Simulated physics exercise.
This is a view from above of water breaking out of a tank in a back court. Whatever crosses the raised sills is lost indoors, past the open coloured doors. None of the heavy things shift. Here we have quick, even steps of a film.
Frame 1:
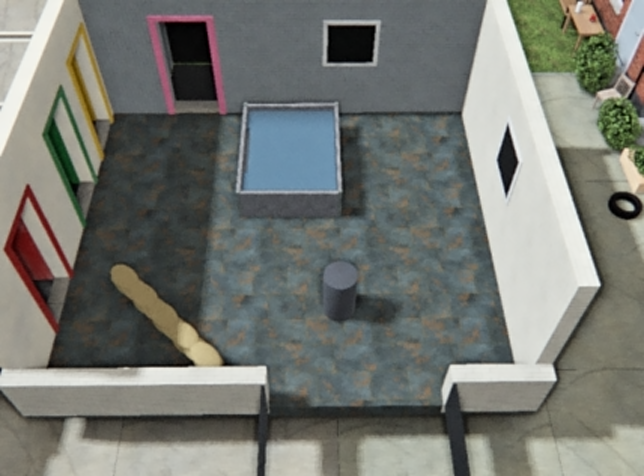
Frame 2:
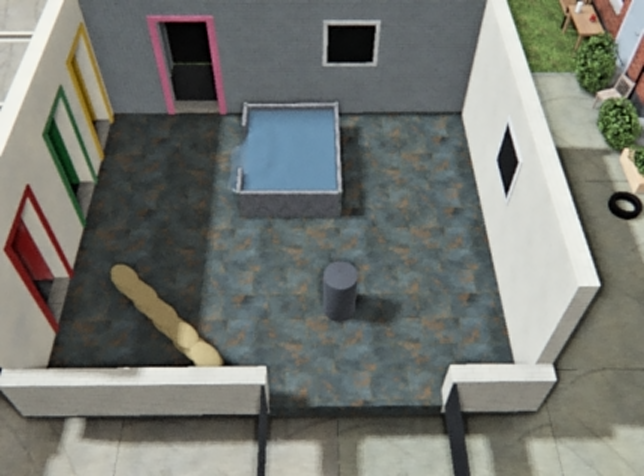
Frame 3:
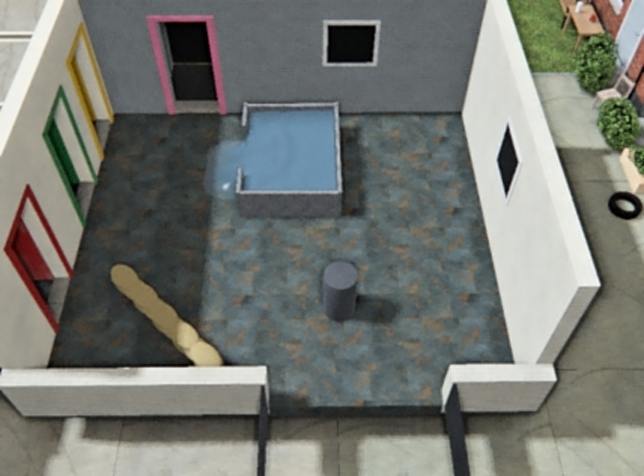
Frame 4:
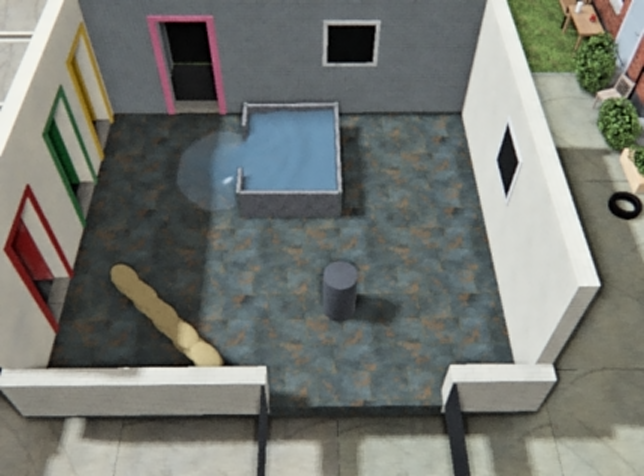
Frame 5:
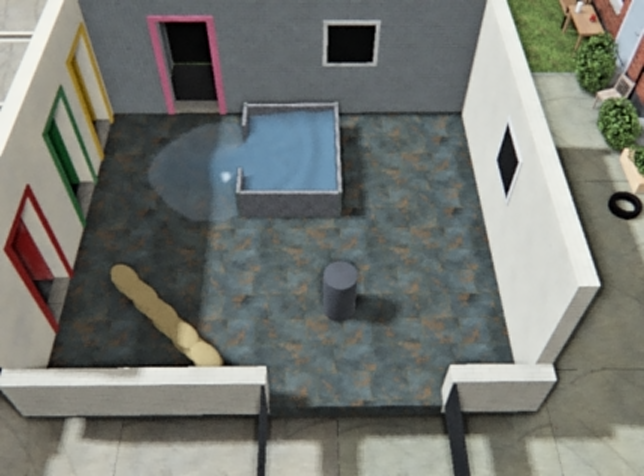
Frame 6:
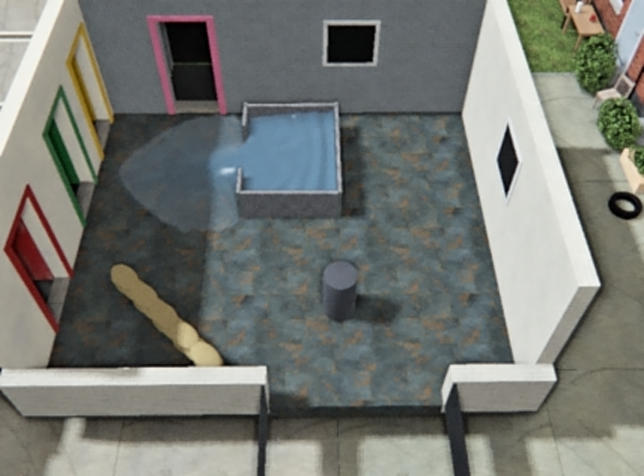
Water broke out through a gap in the left side of a raised tank and spread leftward across the dark courtyard floor in a widening, rounded sheet, while ripples crossed the tank.
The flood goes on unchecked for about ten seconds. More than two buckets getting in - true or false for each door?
Pink door: False; green door: True; red door: True; yellow door: True.
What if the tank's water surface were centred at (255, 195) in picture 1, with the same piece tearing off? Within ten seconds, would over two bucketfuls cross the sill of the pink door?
The pink door falls short.
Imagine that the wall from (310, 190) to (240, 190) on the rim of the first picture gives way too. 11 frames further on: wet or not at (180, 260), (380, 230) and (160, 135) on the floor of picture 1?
Taking the points in order: Swamped, unwetted and unwetted.
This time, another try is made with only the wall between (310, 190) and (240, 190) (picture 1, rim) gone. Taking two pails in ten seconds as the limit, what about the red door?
The red door stays within the limit.
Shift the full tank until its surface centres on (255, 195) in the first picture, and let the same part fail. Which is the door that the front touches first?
It's the green door, in my view.
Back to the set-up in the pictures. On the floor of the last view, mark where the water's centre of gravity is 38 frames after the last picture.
The balance point is around (194, 214).
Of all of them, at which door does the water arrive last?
Result: The red one.
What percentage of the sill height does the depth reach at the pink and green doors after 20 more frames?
Roughly 80 per cent, then 170 per cent.
A moment on, water covers 20 % of the floor; the pink door wet at the sill, nothing in, the green door under two buckets in, the red door not reached, the yellow door under two buckets in.
Next, water covers 25 % of the floor; the pink door wet at the sill, nothing in, the green door over two buckets in, the red door wet at the sill, nothing in, the yellow door over two buckets in.
Then, water covers 30 % of the floor; the pink door wet at the sill, nothing in, the green door far over two buckets in, the red door under two buckets in, the yellow door far over two buckets in.
Later, water covers 45 % of the floor; the pink door wet at the sill, nothing in, the green door far over two buckets in, the red door under two buckets in, the yellow door far over two buckets in.
In the end, water covers 65 % of the floor; the pink door wet at the sill, nothing in, the green door far over two buckets in, the red door over two buckets in, the yellow door far over two buckets in.
